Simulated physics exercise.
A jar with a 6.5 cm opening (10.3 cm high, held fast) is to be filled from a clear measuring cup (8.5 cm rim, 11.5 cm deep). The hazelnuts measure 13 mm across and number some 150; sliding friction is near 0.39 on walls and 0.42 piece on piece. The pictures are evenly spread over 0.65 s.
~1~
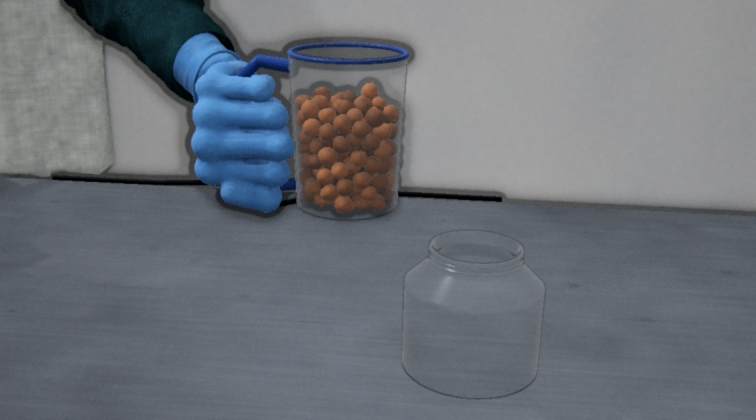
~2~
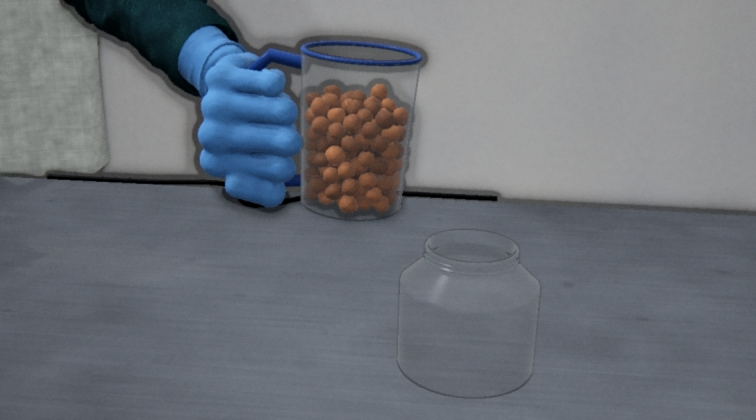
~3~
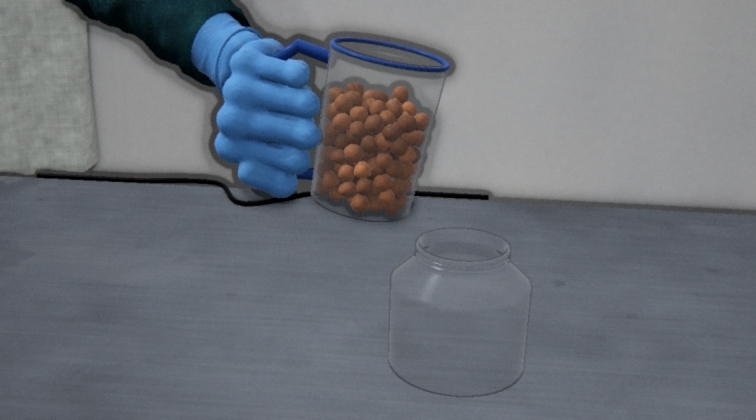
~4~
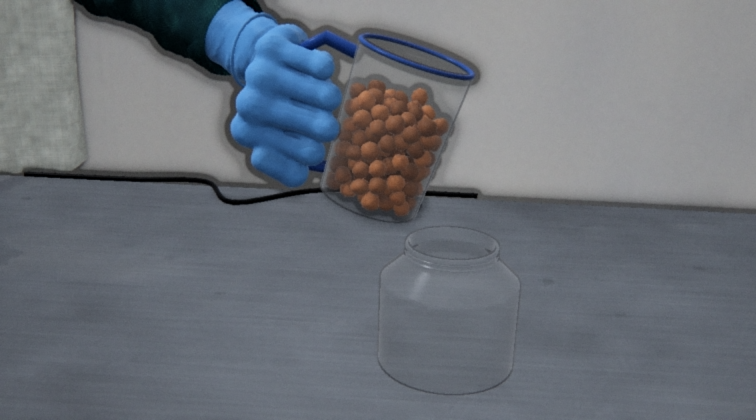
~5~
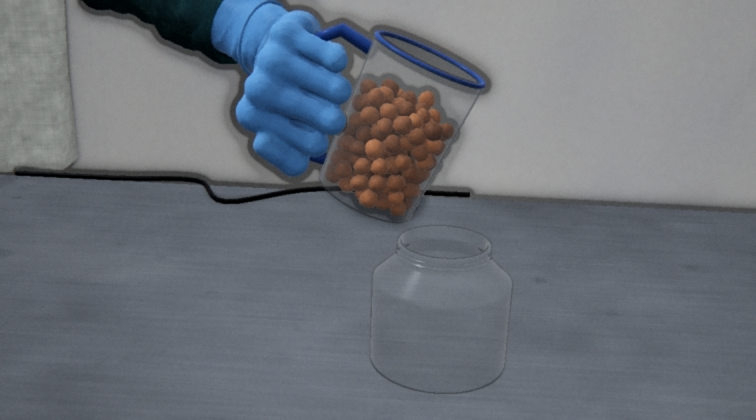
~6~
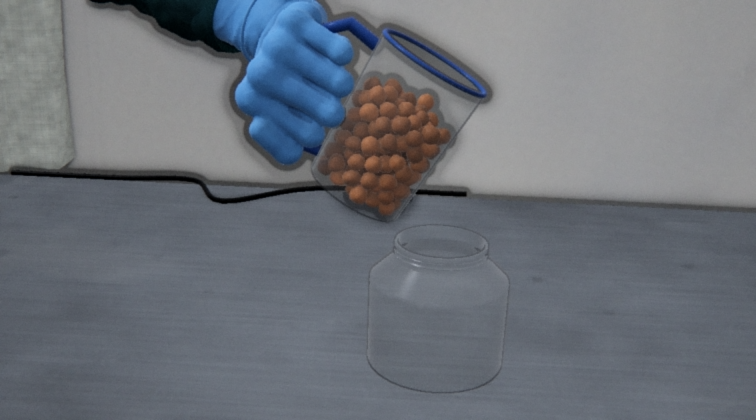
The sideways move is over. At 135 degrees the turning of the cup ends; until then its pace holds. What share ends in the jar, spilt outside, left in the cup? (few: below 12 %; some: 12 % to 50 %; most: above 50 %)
Jar: The bulk, spilt: A part, still above: Hardly any.
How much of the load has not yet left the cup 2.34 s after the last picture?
About 0 per cent.
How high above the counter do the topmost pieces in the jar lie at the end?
Some 4.0 cm.
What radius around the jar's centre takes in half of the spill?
Some 22 cm.
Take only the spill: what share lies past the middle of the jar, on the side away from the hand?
About 100 per cent.
Then, 0.98 s after the last picture, tilt 78 degrees; the cup holds 100 %, the jar 0 %.
Then, 1.64 s after the last picture, tilt 111 degrees; the cup holds 65 %, the jar 10 %.
Then, 2.34 s after the last picture, tilt 135 degrees; the cup holds 0 %, the jar 60 %.
In the end, jar 60 %, spilt 40 %, still above 0 %.
